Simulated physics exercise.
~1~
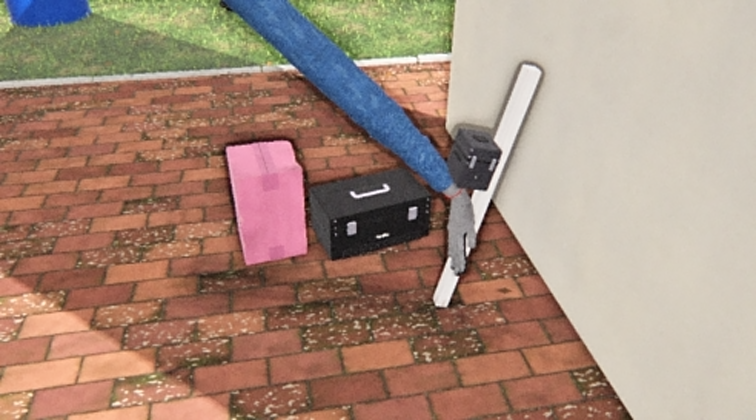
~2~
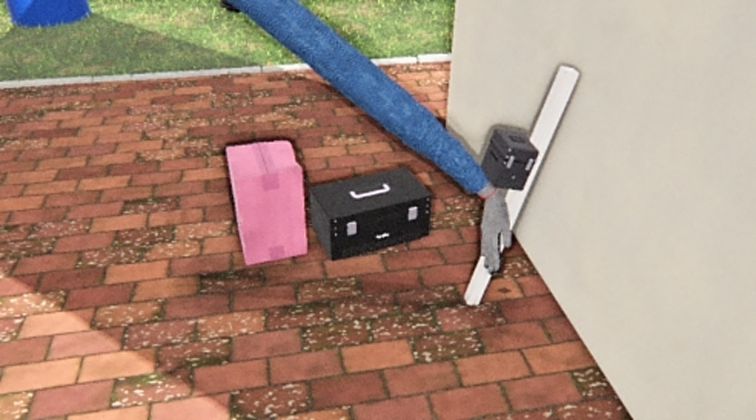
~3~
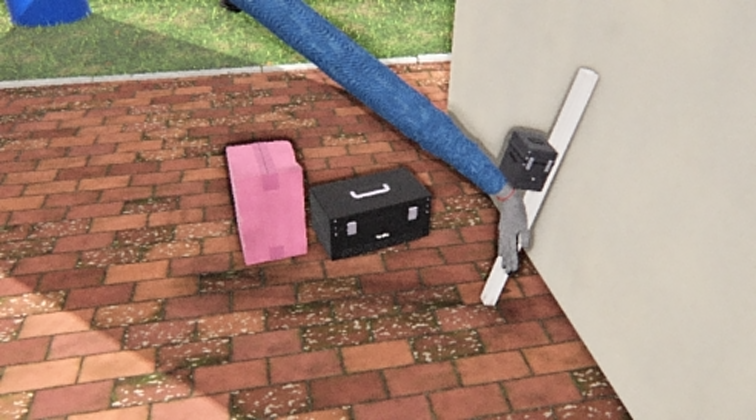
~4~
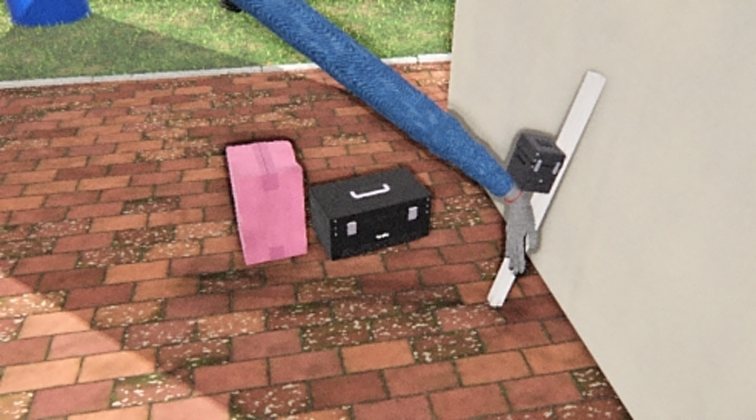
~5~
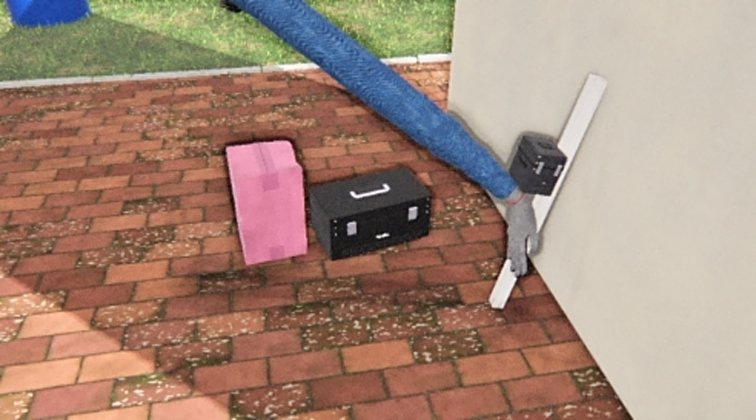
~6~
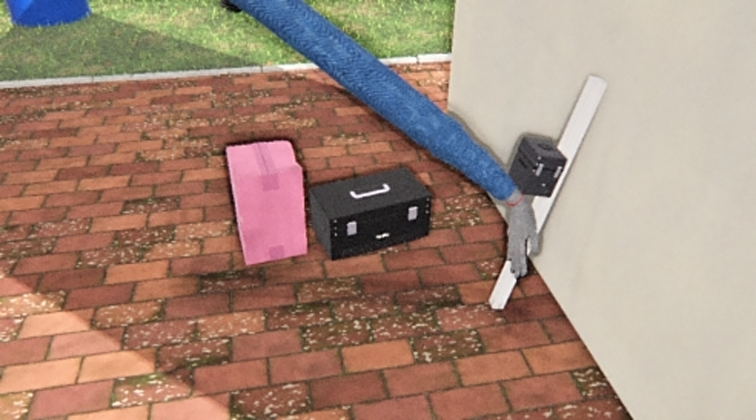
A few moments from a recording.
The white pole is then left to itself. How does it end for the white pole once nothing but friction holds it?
Would you look at that, it keeps standing there.
Then, 0.20 s on from there, no change.
Then, 0.50 s on from there, white pole resting near (542, 205).
In the end, all 3 unmoved. At the end, from the last picture's camera, white pole near (542, 205). The pole holds.
